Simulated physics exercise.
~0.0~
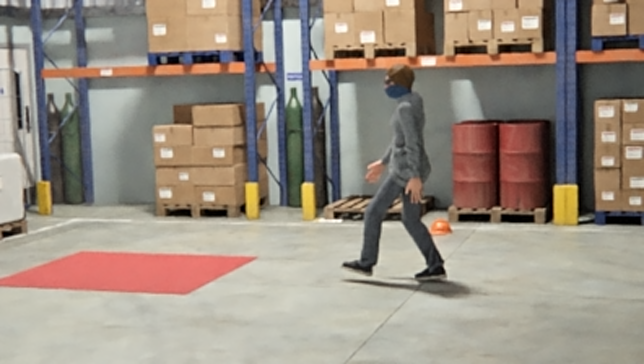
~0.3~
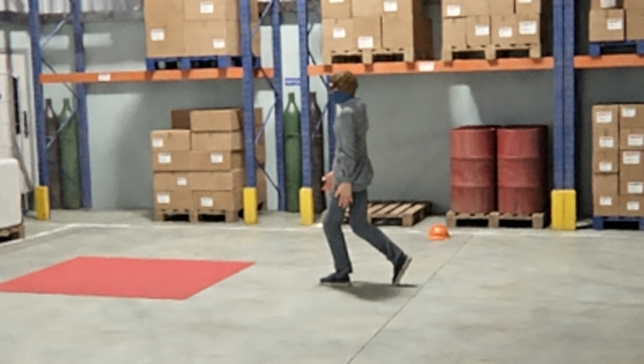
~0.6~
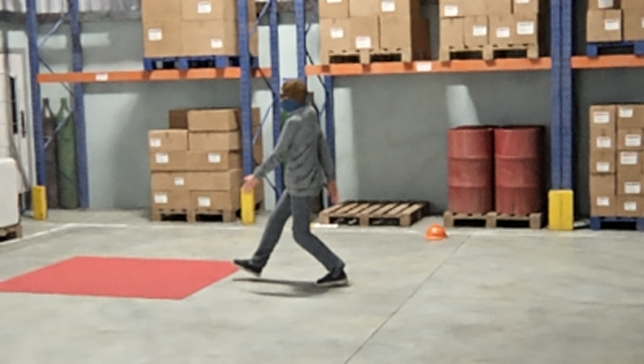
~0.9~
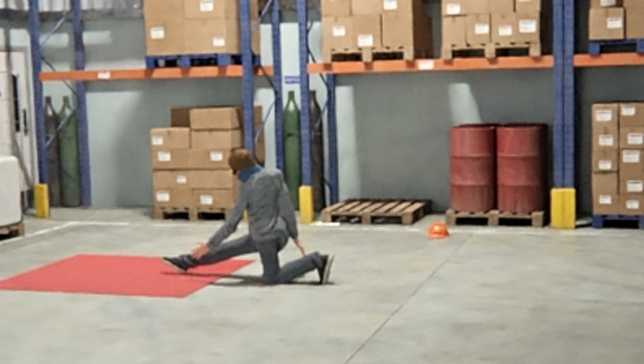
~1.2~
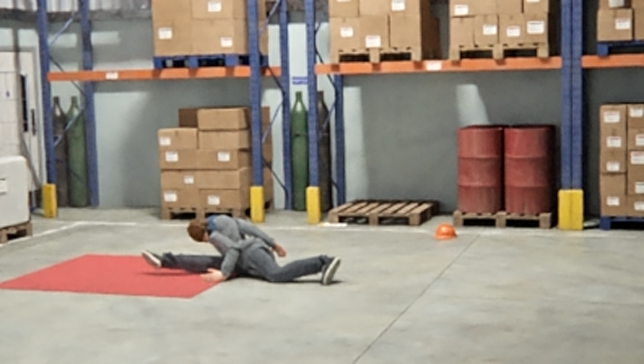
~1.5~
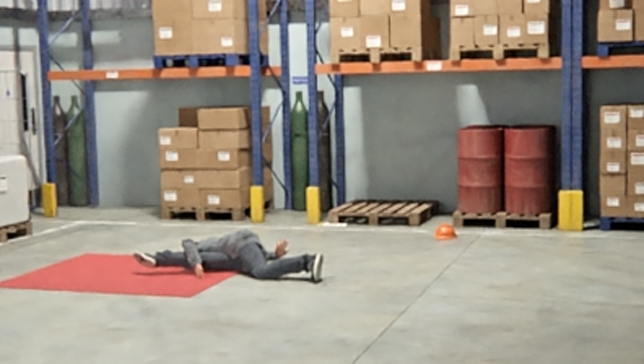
A person walks left, slides down into a split and slumps onto the red mat.
